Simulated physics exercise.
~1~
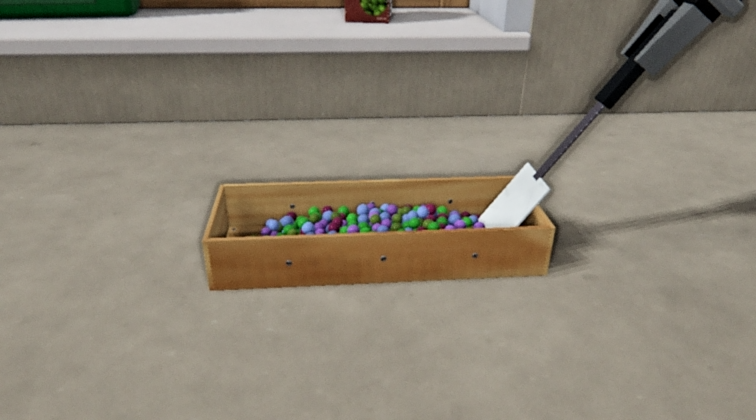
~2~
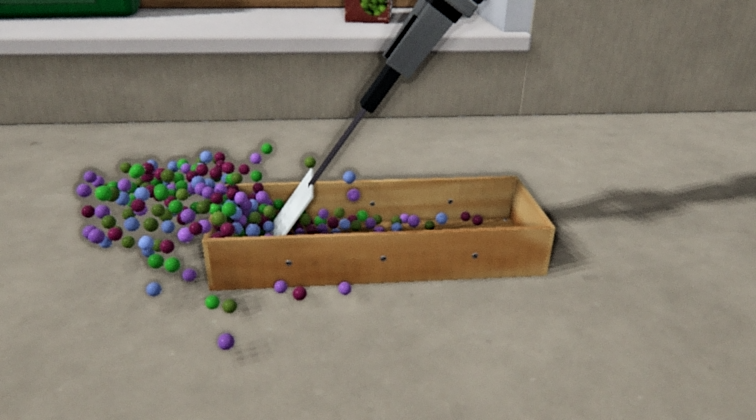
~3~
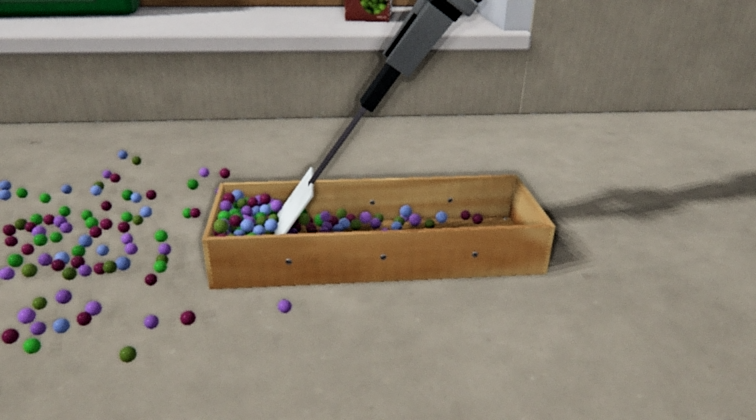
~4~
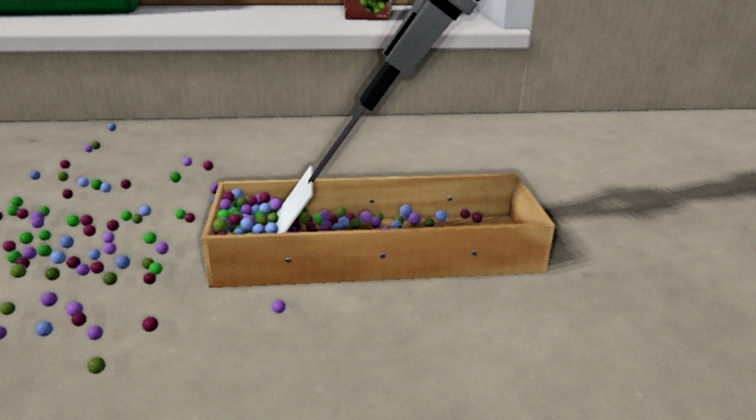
On the table, a robot arm's white turner swept left through a wooden roasting tin of small colourful round sweets, sending many over the left end, where they scattered and rolled away while the rest stayed inside with the blade resting among them.
